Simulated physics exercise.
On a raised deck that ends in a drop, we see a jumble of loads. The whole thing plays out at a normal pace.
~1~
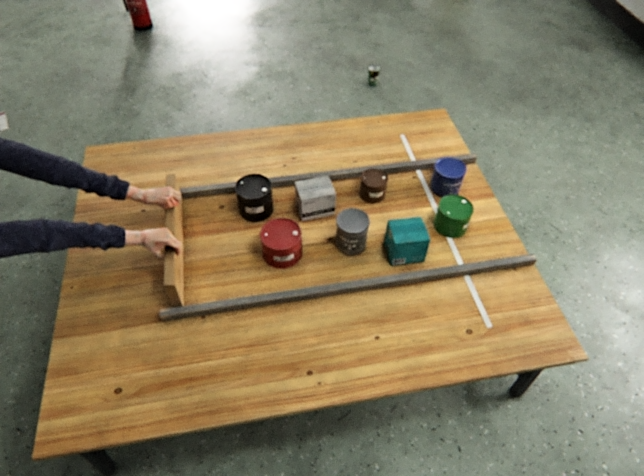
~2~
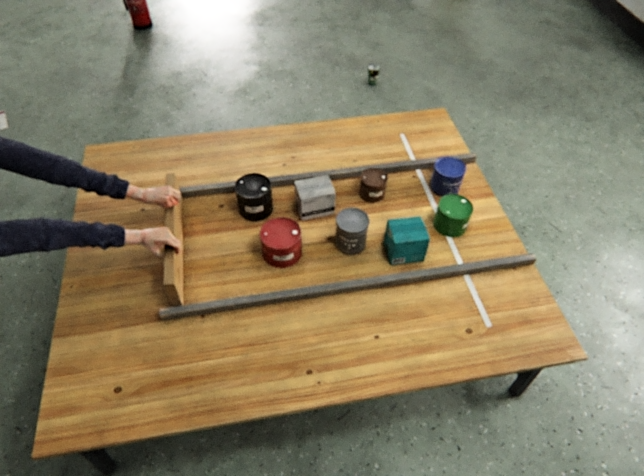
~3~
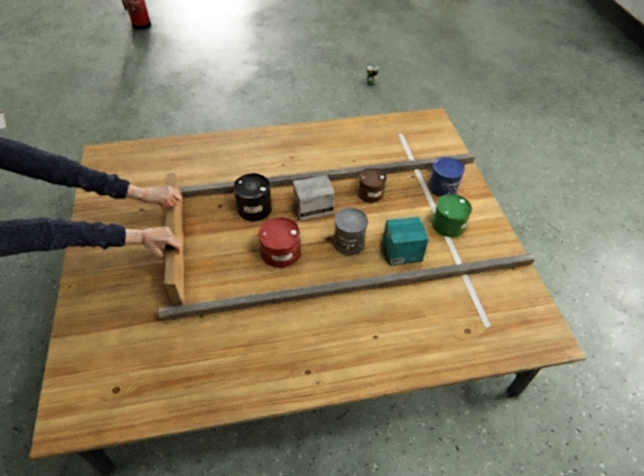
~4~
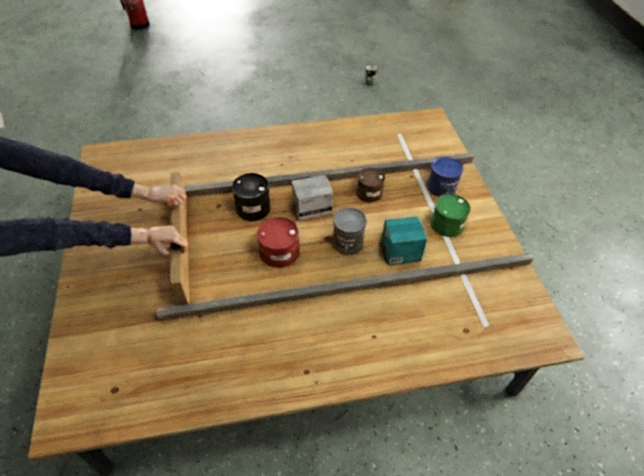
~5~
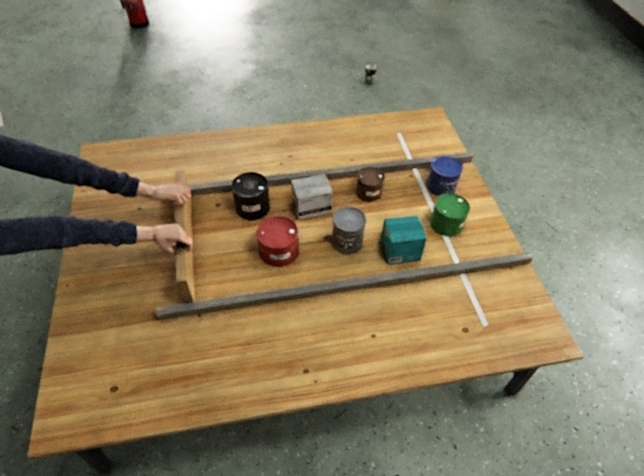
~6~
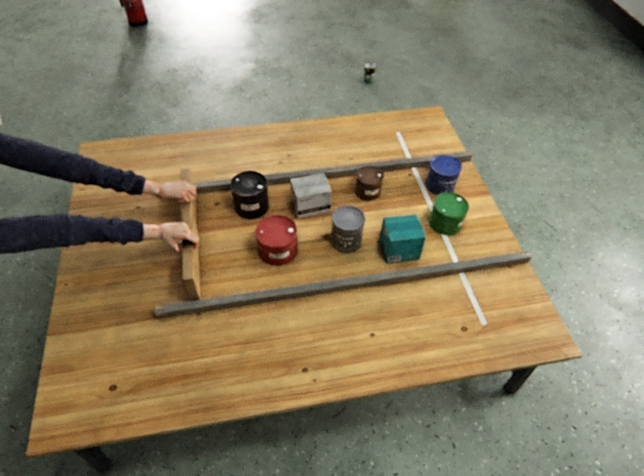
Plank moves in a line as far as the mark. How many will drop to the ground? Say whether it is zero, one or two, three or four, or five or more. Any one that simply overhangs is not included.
It is one or two.
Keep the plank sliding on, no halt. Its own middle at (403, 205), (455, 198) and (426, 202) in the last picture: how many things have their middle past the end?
Respectively 0, 4 and 1.
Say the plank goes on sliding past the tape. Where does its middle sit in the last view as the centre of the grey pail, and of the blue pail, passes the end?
Middle approx. at (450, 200), then approx. at (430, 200).
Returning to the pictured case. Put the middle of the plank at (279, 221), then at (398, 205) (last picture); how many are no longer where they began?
The first count is 3, and then it's 8.
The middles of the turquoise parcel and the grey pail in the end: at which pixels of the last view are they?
Roughly (479, 239) for the first and roughly (491, 203) for the second.
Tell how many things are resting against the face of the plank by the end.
That number would be 2.
Soon after, none off yet; blue pail at rest near (443, 175); green canister at rest near (449, 214); turquoise parcel at rest near (402, 239).
Then, none off yet; blue pail at rest near (443, 175); green canister at rest near (449, 214); turquoise parcel moved about its own width near (435, 241).
By the end, the number that fall off is one or two; fallen, green canister and blue pail.
